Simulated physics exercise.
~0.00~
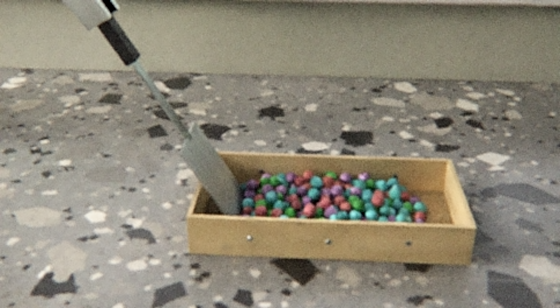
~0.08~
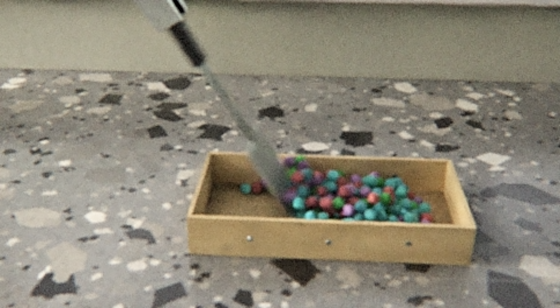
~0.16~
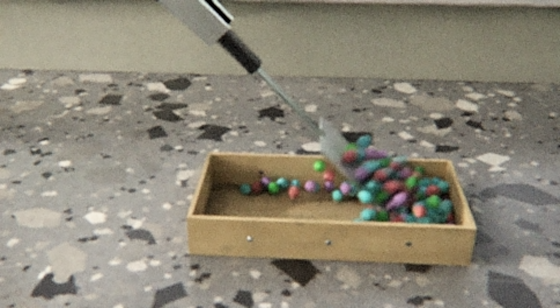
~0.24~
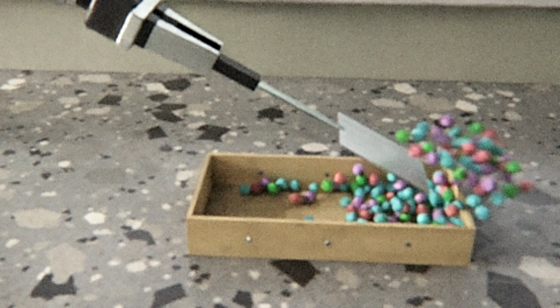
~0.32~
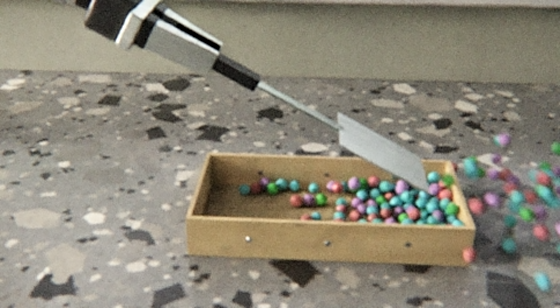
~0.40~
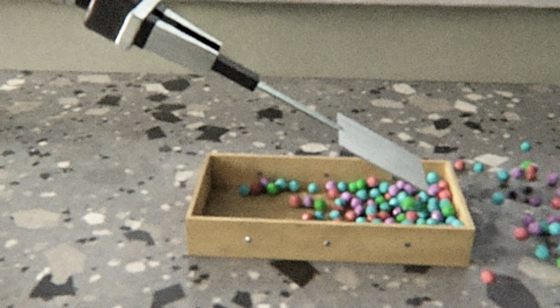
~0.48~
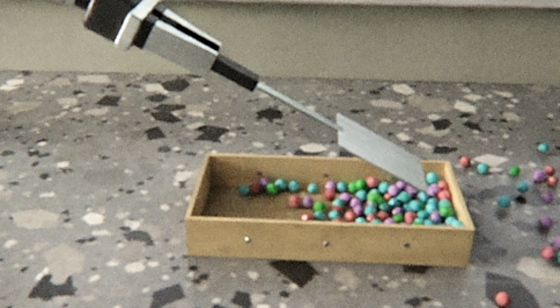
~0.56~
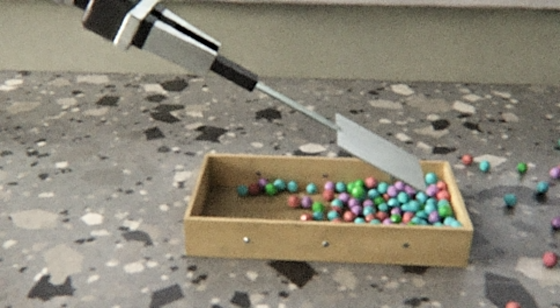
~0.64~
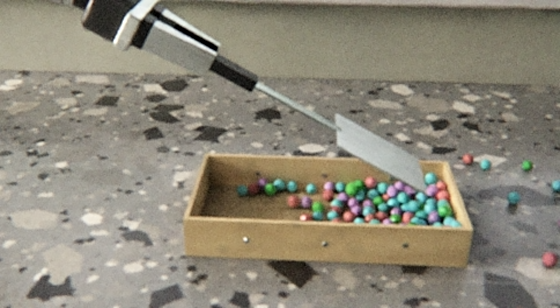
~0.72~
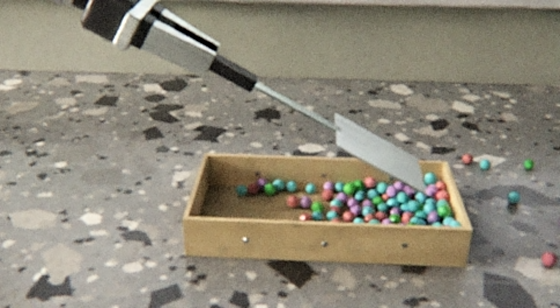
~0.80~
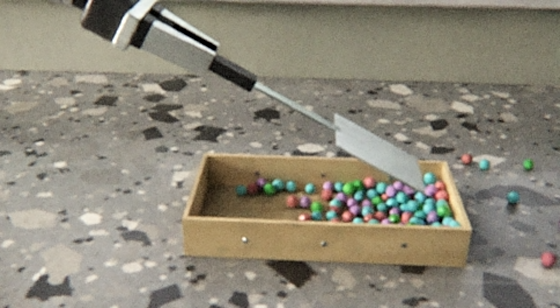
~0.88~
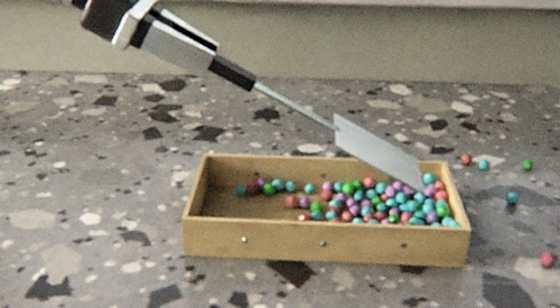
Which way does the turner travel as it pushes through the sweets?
The turner moves to the right, as the viewer sees it.
On a speckled surface, a gripper sweeps a turner through sweets, flinging many off the tray.
